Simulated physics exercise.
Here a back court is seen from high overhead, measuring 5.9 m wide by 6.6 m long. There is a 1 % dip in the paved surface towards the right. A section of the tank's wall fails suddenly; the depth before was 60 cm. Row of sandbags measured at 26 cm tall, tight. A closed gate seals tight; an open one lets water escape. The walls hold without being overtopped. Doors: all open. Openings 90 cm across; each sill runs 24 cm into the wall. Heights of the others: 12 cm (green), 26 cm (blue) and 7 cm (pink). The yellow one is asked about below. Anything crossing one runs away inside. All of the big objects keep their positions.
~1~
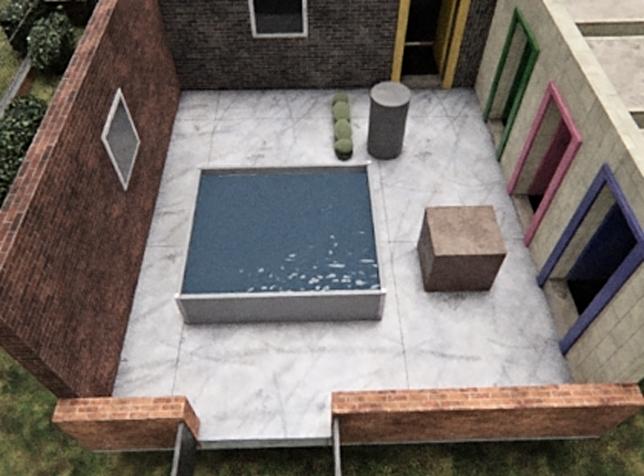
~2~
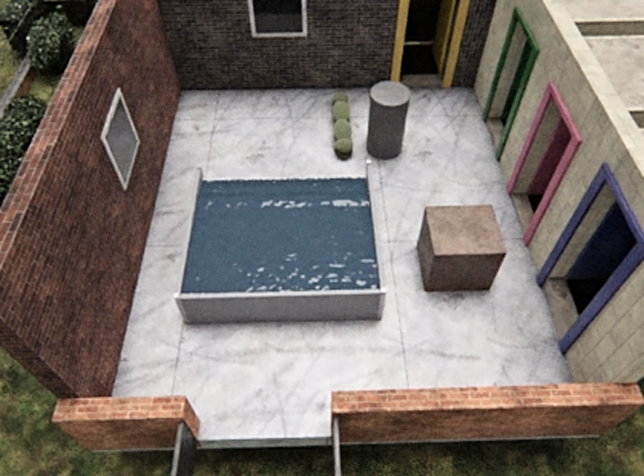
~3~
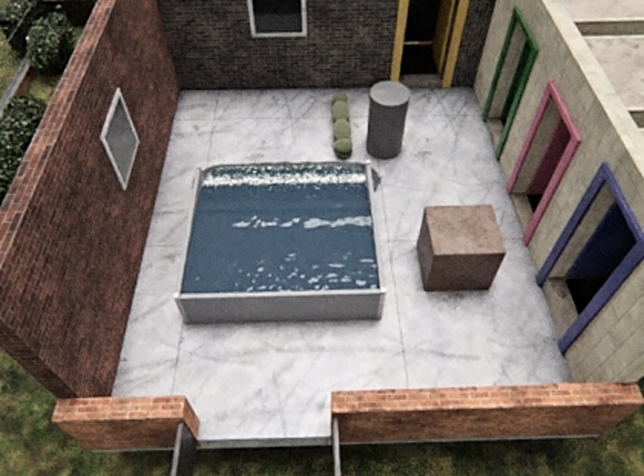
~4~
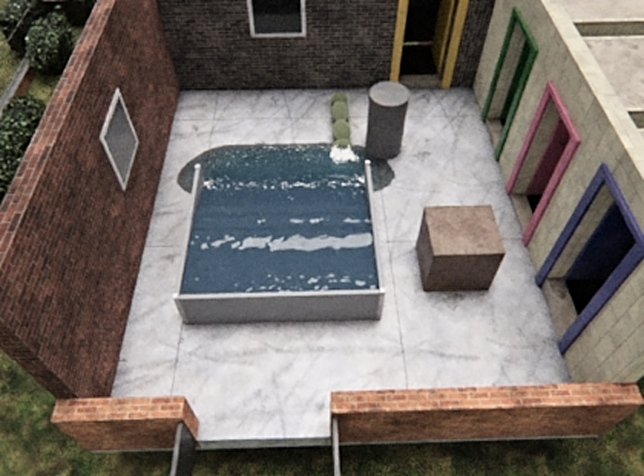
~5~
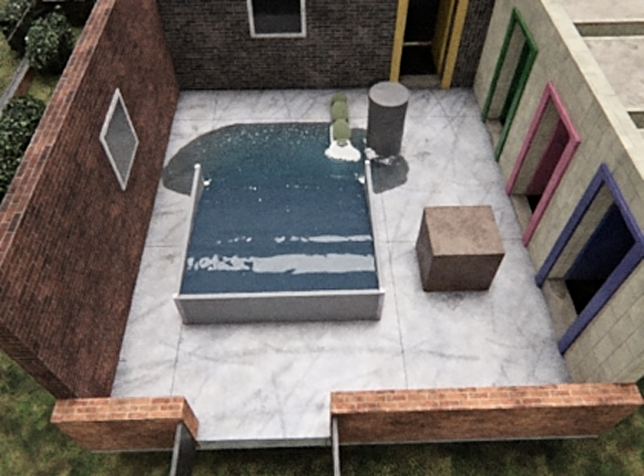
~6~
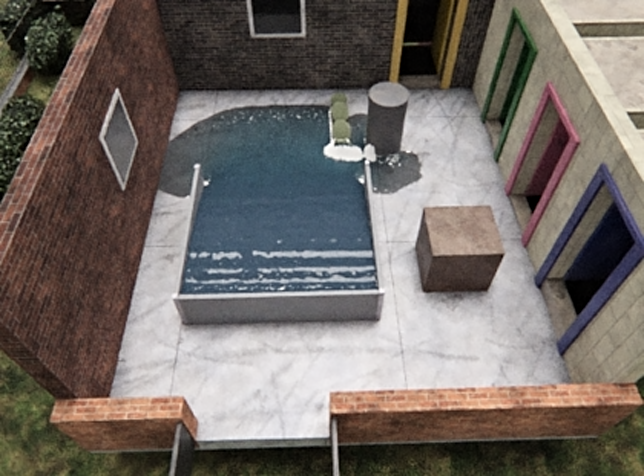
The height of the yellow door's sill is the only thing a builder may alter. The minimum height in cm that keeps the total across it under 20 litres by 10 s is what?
It is close to 9.5 cm.
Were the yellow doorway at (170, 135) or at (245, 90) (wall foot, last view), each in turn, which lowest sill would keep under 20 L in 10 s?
Around 22 and 32 cm respectively.
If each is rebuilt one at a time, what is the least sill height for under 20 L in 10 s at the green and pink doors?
About 14.0 cm at green and about 9.0 cm at pink.
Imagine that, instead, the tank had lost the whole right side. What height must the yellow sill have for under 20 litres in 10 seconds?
Then the minimum is about 19 cm.
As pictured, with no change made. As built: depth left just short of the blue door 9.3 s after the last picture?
It works out to about 14.0 centimetres deep.
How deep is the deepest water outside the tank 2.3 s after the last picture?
Roughly 39 cm.
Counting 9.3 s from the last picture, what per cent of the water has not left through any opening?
Around 94 percent is still there.
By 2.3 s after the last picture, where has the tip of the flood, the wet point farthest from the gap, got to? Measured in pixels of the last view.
Around (467, 91).
Then, 0.7 s after the last picture water covers 35 % of the floor, deepest (45 cm) near (289, 93); it has not reached the yellow door.
Then, 2.3 s after the last picture water covers 50 % of the floor, deepest (39 cm) near (189, 94); 13 cm at the yellow door, 0 litres in over its 14 cm sill.
Then, 9.3 s after the last picture water covers 95 % of the floor, deepest (17 cm) near (567, 396); 7 cm at the yellow door, 2 litres in over its 14 cm sill.
At the yellow door as built, the water peaked near 14 cm, 6.5 s after the last picture.
Run again over the same 10 s with other heights there, 33 litres in over 8 cm, 14 litres over 10.5 cm. The limit of 20 litres is kept from about 9.5 cm up.
